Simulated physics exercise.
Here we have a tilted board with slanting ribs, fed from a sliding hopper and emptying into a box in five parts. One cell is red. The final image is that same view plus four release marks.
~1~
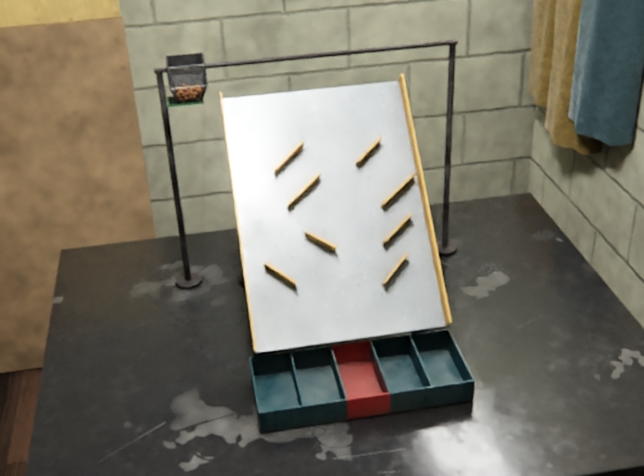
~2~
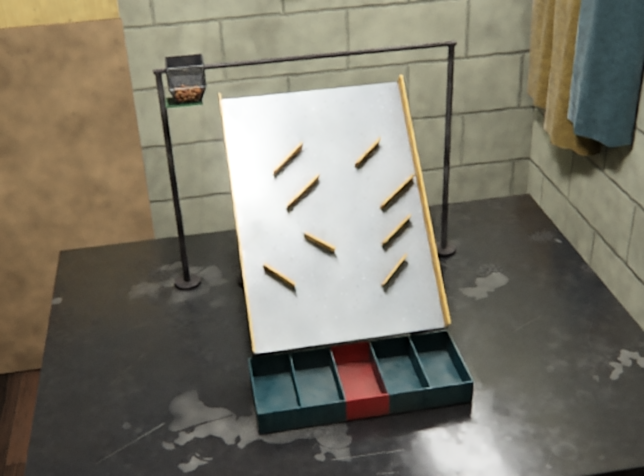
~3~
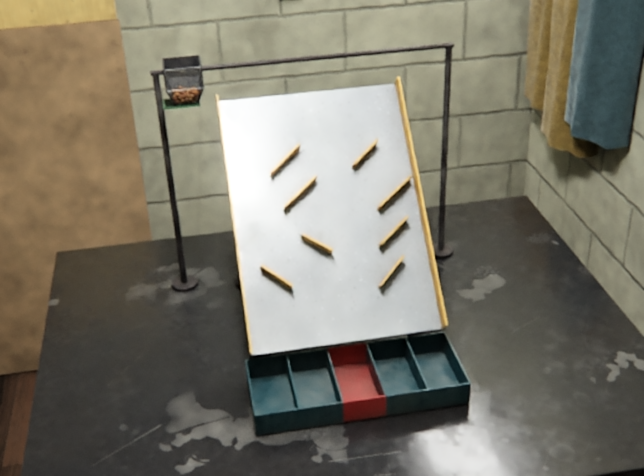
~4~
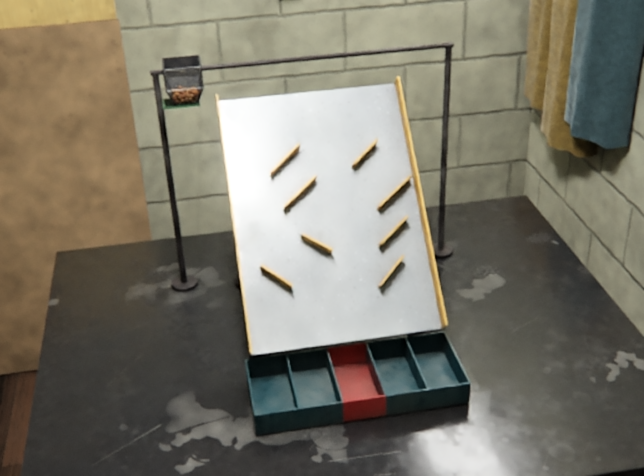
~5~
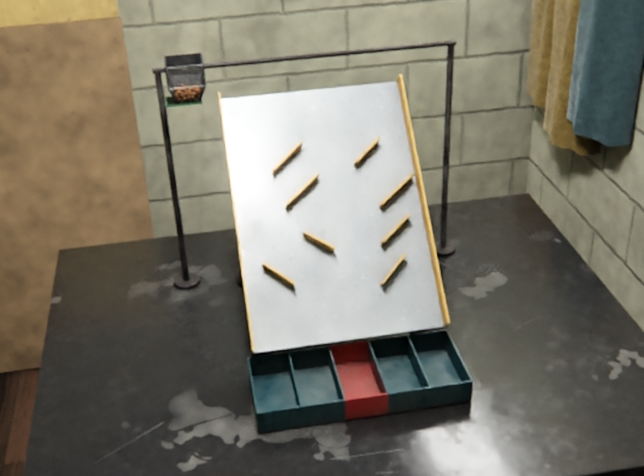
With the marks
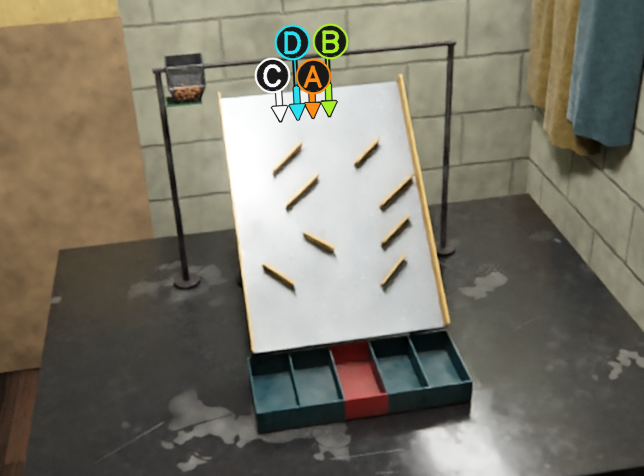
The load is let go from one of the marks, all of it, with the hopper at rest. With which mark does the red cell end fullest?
Mark B.
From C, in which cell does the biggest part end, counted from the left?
The first from the left.
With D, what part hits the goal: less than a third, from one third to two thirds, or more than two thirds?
Less than a third.
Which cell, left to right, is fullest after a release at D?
The first.
On the marked copy, mark A meets the board at (312, 112); mark B meets the board at (329, 110); mark C meets the board at (280, 115); mark D meets the board at (297, 114).
Choosing A, roughly a third in the red cell, roughly two thirds in other cells.
Choosing B, roughly half in the red cell, roughly a third in other cells, about a tenth outside the box.
Choosing C, about a tenth in the red cell, the larger part in other cells, just a few outside the box.
Choosing D, roughly a quarter in the red cell, the larger part in other cells, just a few outside the box.
